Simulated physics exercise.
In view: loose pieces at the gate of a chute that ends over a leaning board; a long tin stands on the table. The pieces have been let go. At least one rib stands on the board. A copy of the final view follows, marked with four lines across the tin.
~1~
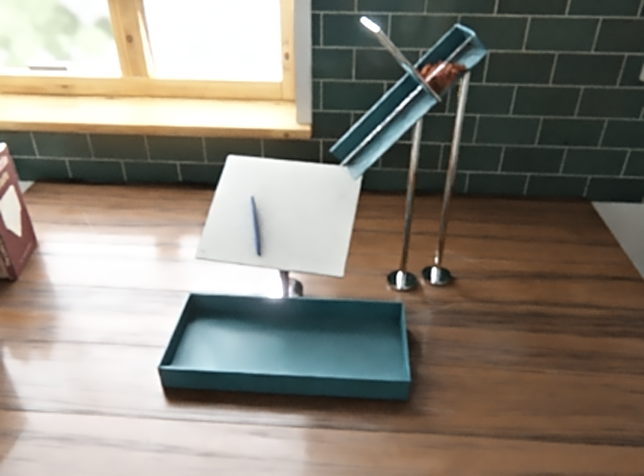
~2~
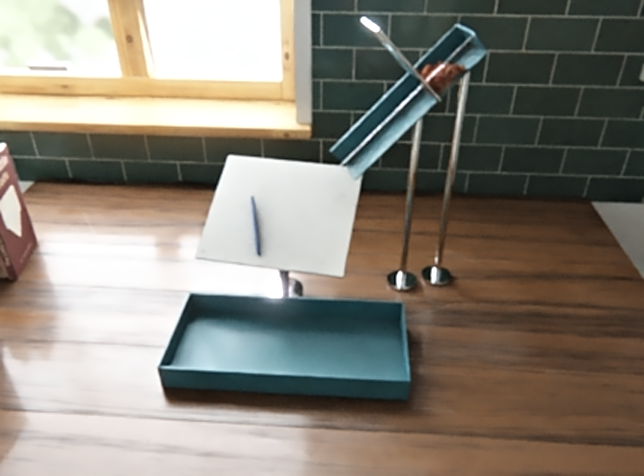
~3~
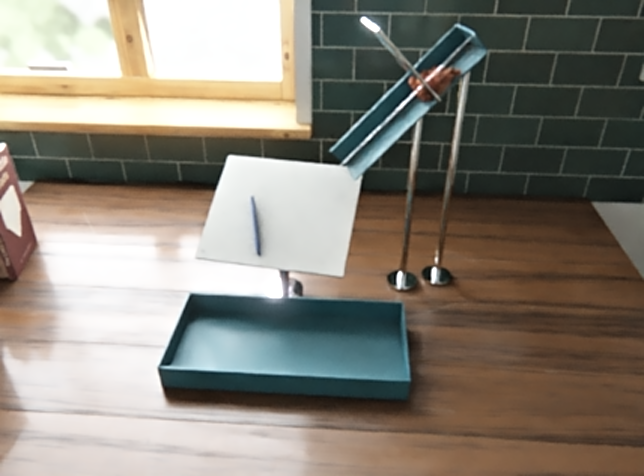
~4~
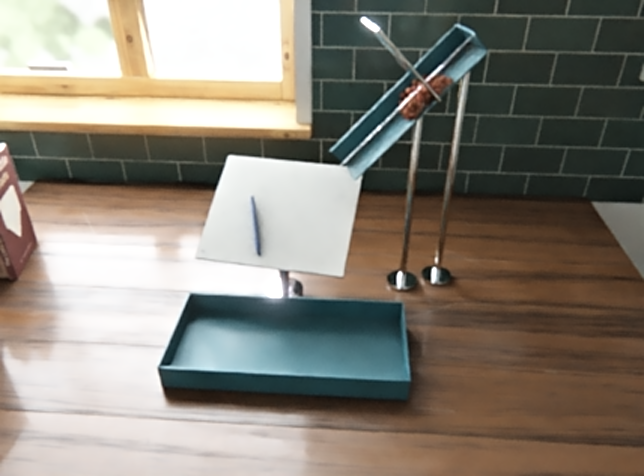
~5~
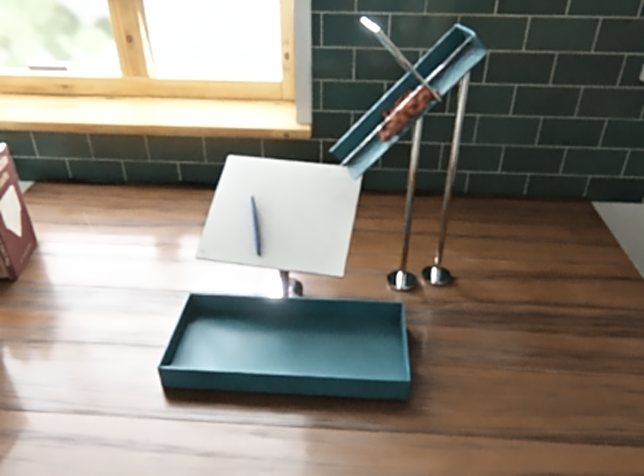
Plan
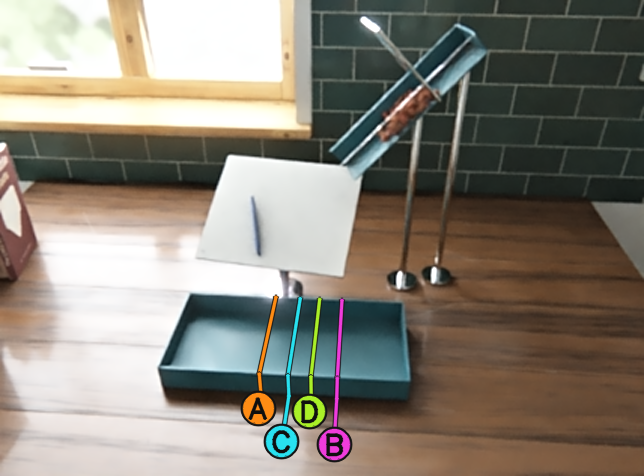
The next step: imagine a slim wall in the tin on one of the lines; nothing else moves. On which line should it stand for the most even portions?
The best line is A.
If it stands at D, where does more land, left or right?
More lands on the left.
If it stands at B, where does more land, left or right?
Left.
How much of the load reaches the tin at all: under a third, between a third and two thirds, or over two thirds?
About that: Over two thirds.
On the marked copy, line A crosses the front rim at (259, 372); line B crosses the front rim at (337, 377); line C crosses the front rim at (288, 374); line D crosses the front rim at (311, 375).
With A, of what is caught, about half on the left of the divider, about half on the right.
With B, of what is caught, all on the left of the divider, none on the right.
With C, of what is caught, nearly all on the left of the divider, a stray few on the right.
With D, of what is caught, all on the left of the divider, none on the right.
